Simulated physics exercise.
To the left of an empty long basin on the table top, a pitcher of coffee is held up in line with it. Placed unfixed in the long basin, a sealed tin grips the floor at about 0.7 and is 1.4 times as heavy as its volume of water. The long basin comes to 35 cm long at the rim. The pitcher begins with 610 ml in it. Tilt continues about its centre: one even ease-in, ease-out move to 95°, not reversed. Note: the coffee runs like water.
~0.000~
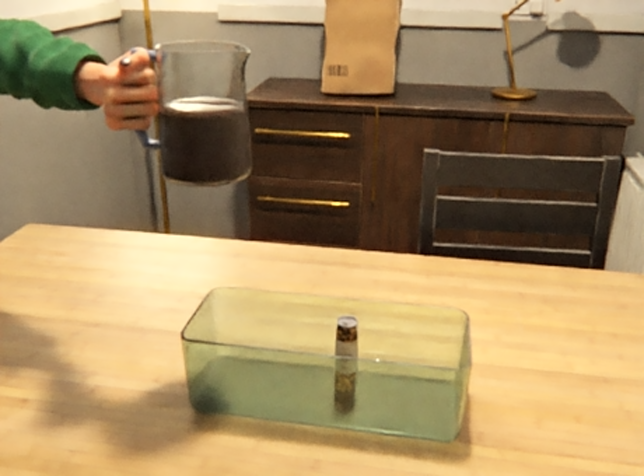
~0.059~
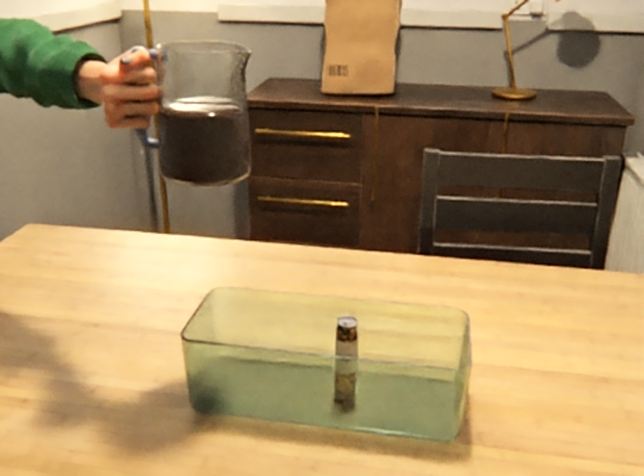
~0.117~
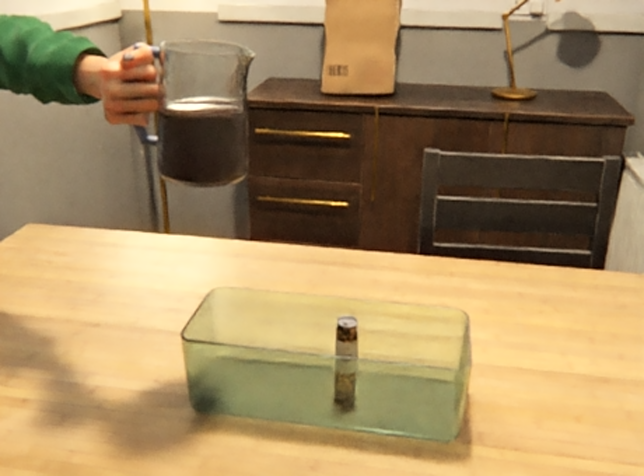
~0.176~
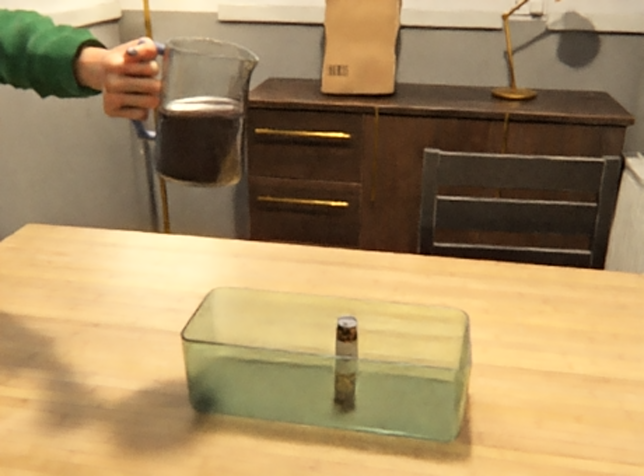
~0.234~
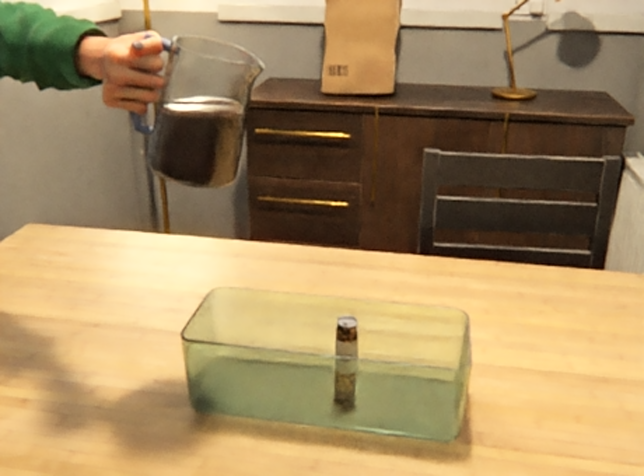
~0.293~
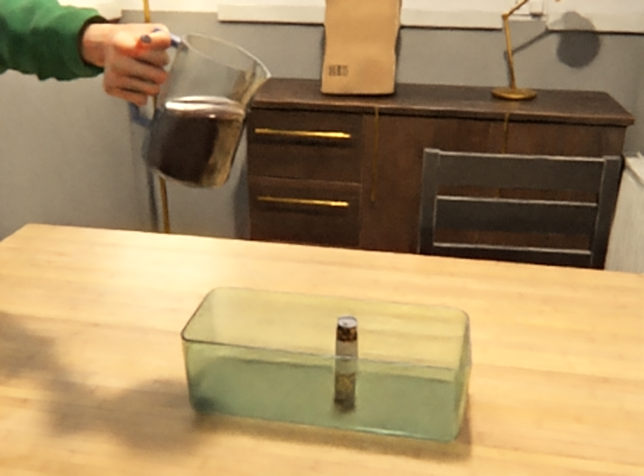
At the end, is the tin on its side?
It will not come down.
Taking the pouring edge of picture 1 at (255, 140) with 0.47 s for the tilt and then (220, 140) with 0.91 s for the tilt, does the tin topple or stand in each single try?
Trial 1 - tin tips; trial 2 - tin stays standing.
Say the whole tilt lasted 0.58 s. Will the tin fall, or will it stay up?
The tin stays on its base.
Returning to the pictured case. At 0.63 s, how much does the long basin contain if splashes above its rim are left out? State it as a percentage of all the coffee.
About 0 per cent.
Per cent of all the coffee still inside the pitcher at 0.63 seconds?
Still held: Roughly 98 % of the total.
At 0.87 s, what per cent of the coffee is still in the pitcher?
Remaining share: Approx. 60 %.
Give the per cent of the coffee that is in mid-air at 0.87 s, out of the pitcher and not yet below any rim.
Roughly 34 %.
After 0.63 s the tilt is 74° and 98 per cent is still to pour; the tin stands where it began.
After 0.87 s the tilt is 95° and 60 per cent is still to pour; the tin stands where it began.
After 1.13 s the tilt is 95° and 27 per cent is still to pour; the tin stands where it began.
After 1.41 s the tilt is 95° and 12 per cent is still to pour; the tin stands where it began.
In the end the tin stands where it began.
